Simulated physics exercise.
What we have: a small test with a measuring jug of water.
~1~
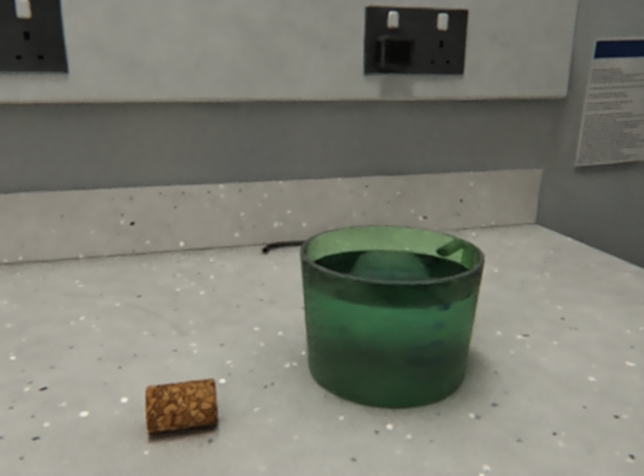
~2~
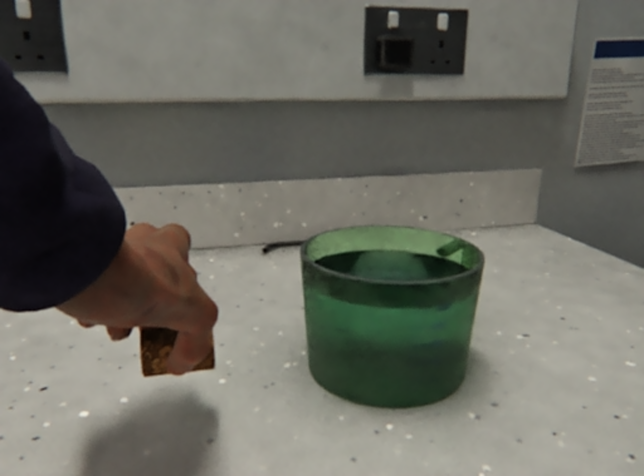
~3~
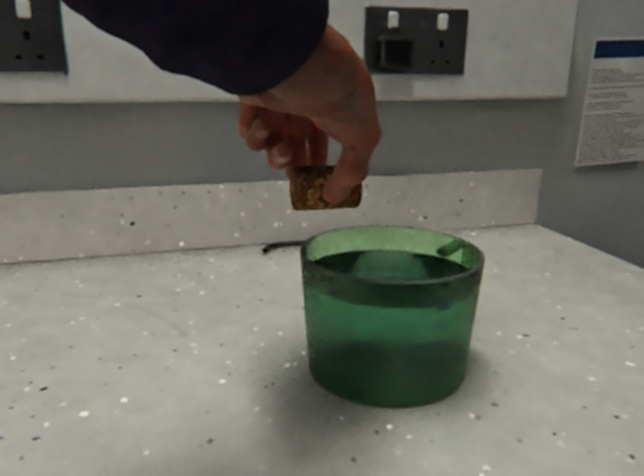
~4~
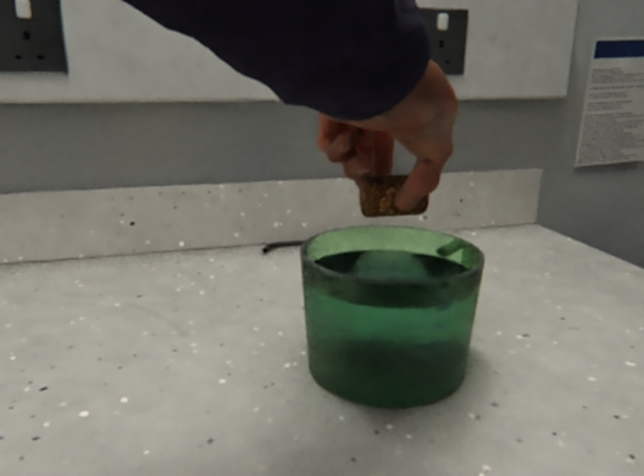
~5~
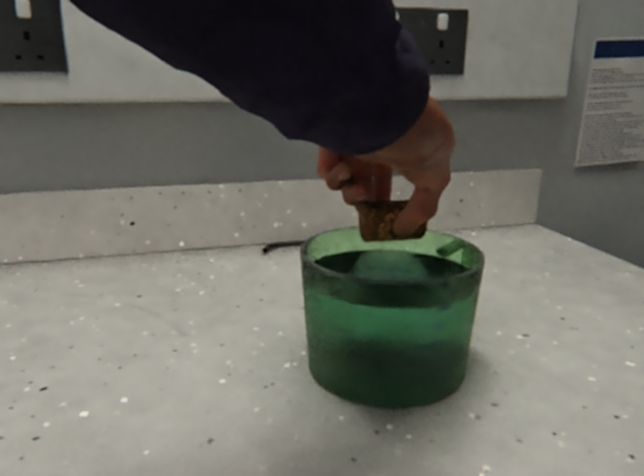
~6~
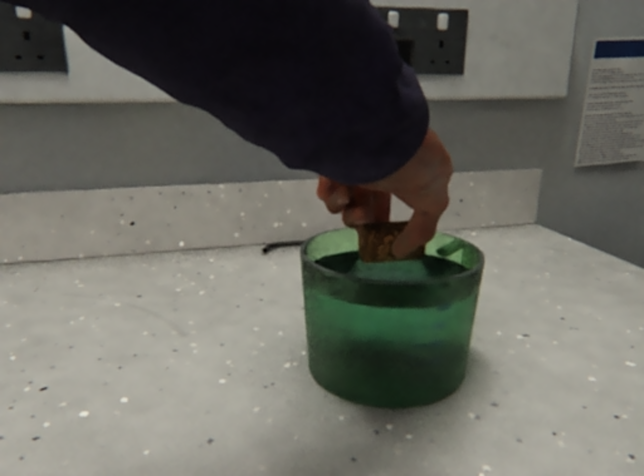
A hand in a dark sleeve picked up a cork from the speckled worktop, carried it right over a green container of water, and lowered it inside the rim to just above the surface.
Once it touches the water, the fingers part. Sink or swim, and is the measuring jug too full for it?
The thing stays at the surface; the measuring jug has room for it.
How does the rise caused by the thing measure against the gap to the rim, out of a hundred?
I make it 0 per cent.
Shortly, the cork enters the water; the measuring jug is about three quarters full.
Then, the cork comes up again; the measuring jug is about three quarters full.
At the finish, the cork bobs at the top; the measuring jug is about three quarters full; no mess.
